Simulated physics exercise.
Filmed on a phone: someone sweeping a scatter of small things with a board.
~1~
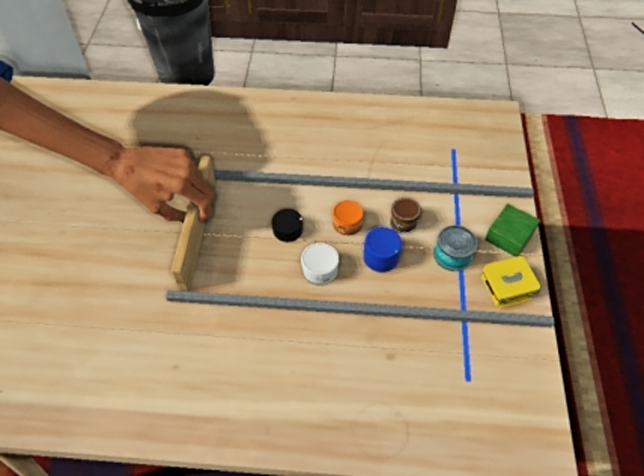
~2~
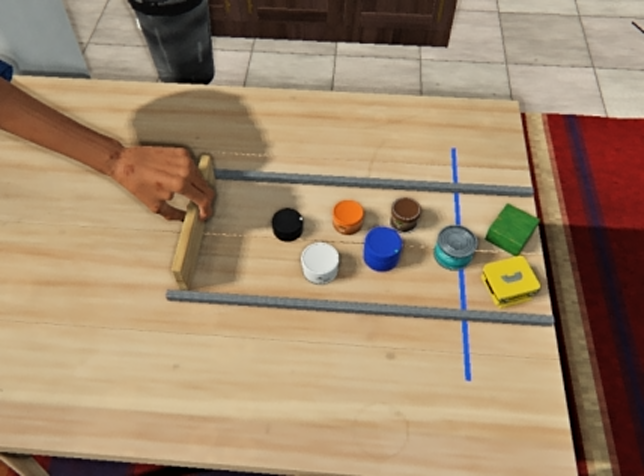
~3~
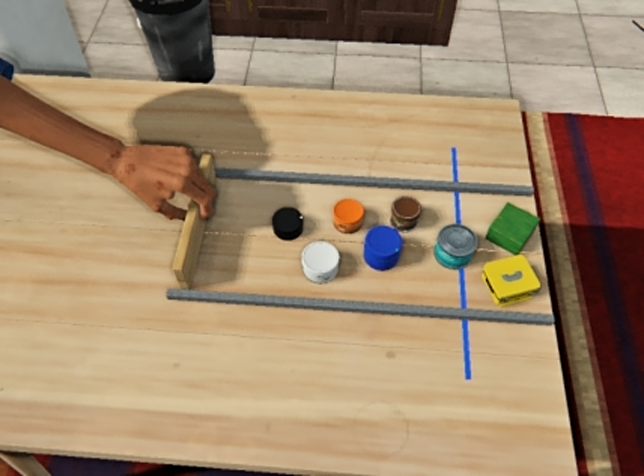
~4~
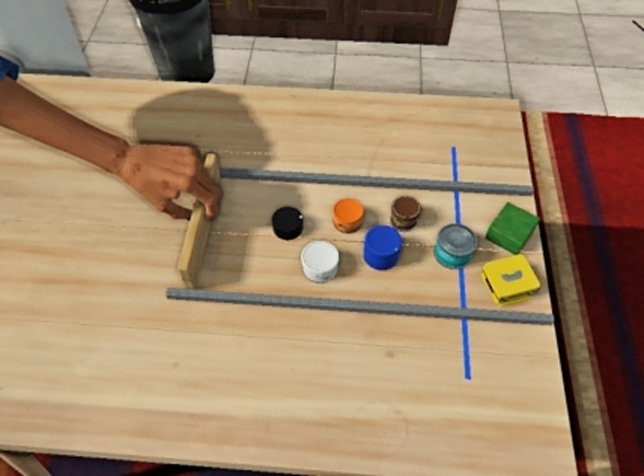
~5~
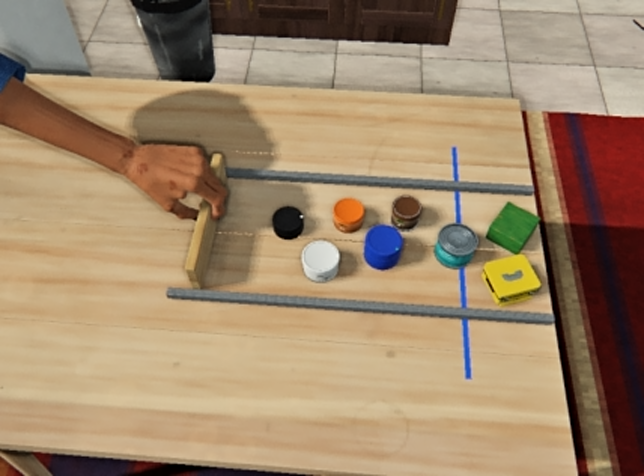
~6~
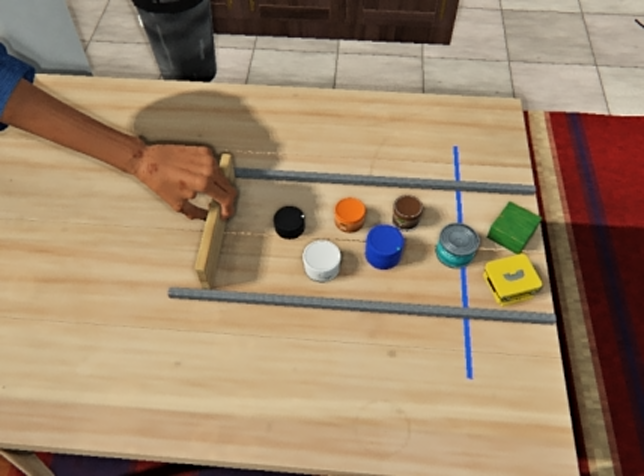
A pale wooden table in a tiled room, with a red rug at the right, is seen from above at an angle. Between two grey rails sit black, white, orange, blue and brown round pieces, a turquoise tin on a blue line, and a green block and yellow case farther right. A hand slides an upright wooden board slightly rightward, touching none of them, while the view stays almost still.
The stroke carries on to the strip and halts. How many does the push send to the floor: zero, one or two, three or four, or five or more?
The number that fall off is zero.
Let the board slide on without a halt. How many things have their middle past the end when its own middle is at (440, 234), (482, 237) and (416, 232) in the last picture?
Past the end: 0, 1 and 0.
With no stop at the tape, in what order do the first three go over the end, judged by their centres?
They are the green block, the yellow case, the turquoise tin.
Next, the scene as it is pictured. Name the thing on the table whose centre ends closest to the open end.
That is the green block.
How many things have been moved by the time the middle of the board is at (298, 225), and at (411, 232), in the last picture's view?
At the one place 1, at the other 6.
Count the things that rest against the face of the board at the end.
4 of them.
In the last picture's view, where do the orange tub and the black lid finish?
About (475, 202), and the other about (478, 232).
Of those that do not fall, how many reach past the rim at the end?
Overhanging: 1.
Early on, none off yet; green block at rest near (514, 228); yellow case at rest near (511, 280); turquoise tin at rest near (457, 246).
A while later, none off yet; green block at rest near (515, 227); yellow case at rest near (511, 280); turquoise tin travelled about its own width near (488, 246).
Finally, the number that fall off is zero.
